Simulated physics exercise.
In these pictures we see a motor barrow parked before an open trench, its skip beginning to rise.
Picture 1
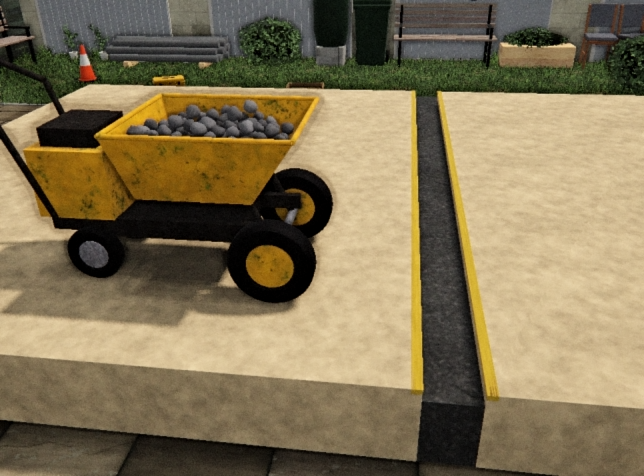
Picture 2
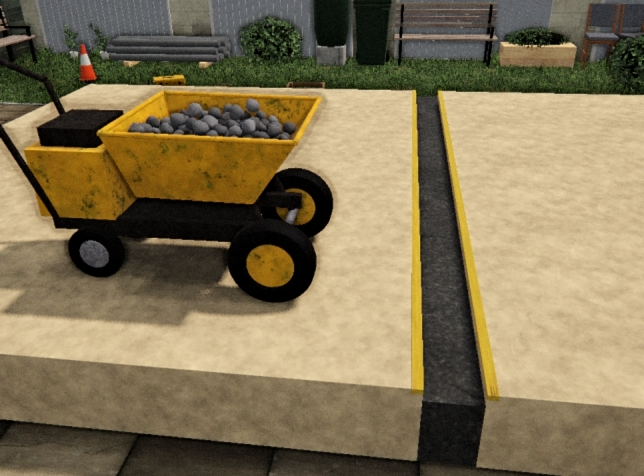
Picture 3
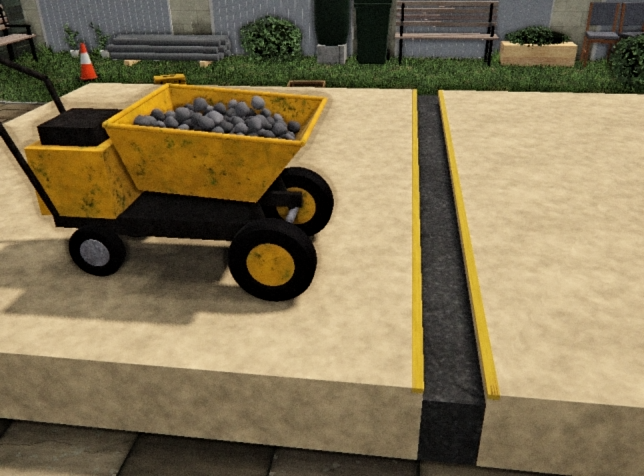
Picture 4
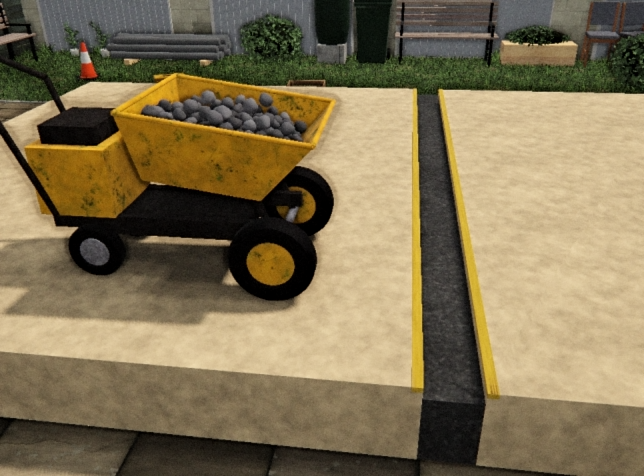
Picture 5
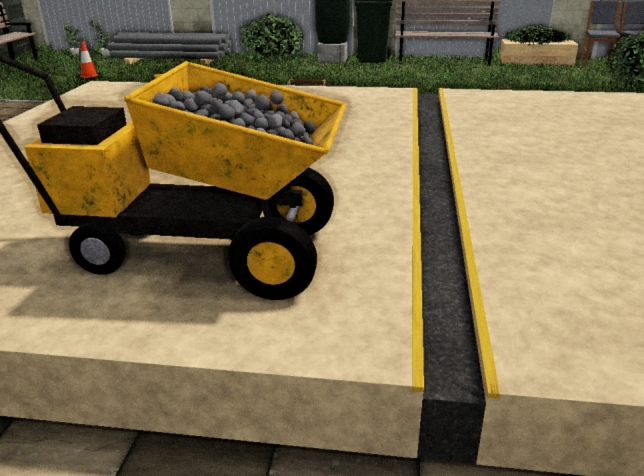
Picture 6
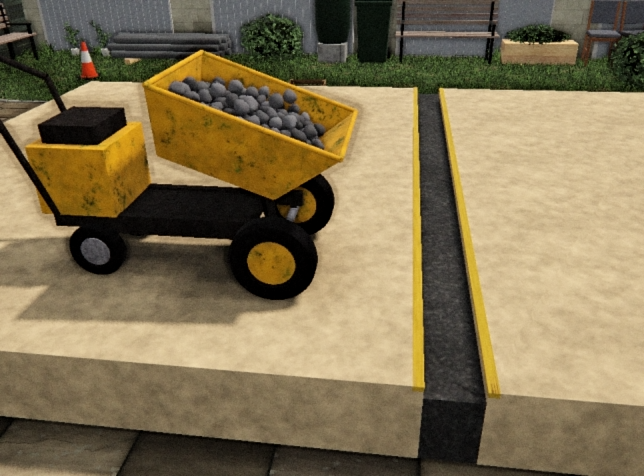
The clip opens on a yellow motor barrow loaded with round grey cobbles, parked on a pale slab to the left of a narrow, dark, yellow-edged trench. Its skip tilts slightly at first, then the rear rises steadily and the front lip leans right, while the wheels stay still.
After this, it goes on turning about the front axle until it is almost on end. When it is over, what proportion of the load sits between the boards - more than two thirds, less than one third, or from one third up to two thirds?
From one third up to two thirds sits between them.
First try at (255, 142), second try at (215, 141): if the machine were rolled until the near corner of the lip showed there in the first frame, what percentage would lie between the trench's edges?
Close to 40 in a hundred, and close to 30 in a hundred.
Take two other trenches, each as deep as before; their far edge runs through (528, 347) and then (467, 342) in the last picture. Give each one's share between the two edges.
Around 70 percent first, around 30 percent second.
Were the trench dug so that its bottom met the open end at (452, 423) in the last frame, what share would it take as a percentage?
It comes out near 70 percent.
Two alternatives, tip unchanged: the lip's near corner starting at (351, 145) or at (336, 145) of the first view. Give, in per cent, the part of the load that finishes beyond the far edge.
In turn 70 and 60 in a hundred.
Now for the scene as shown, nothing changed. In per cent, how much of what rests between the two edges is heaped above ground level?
60 in a hundred.
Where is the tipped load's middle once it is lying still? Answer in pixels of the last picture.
Resting centre, last frame: Roughly (448, 268).
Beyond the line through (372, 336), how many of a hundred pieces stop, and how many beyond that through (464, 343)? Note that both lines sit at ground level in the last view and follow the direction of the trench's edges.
I'd say some 100 in a hundred, and after that 40 in a hundred.
Just after the last frame, skip tipped steeply; every one in the skip.
A moment on, skip tipped right over; the larger part in the skip; just a few short of the trench; roughly a quarter in or heaped over the trench; just a few beyond it; just a few falling.
Further on, skip tipped right over; about a tenth in the skip; roughly a quarter short of the trench; roughly half in or heaped over the trench; roughly a quarter beyond it.
When it is over, skip tipped right over; just a few in the skip; roughly a quarter short of the trench; roughly half in or heaped over the trench; roughly a quarter beyond it.
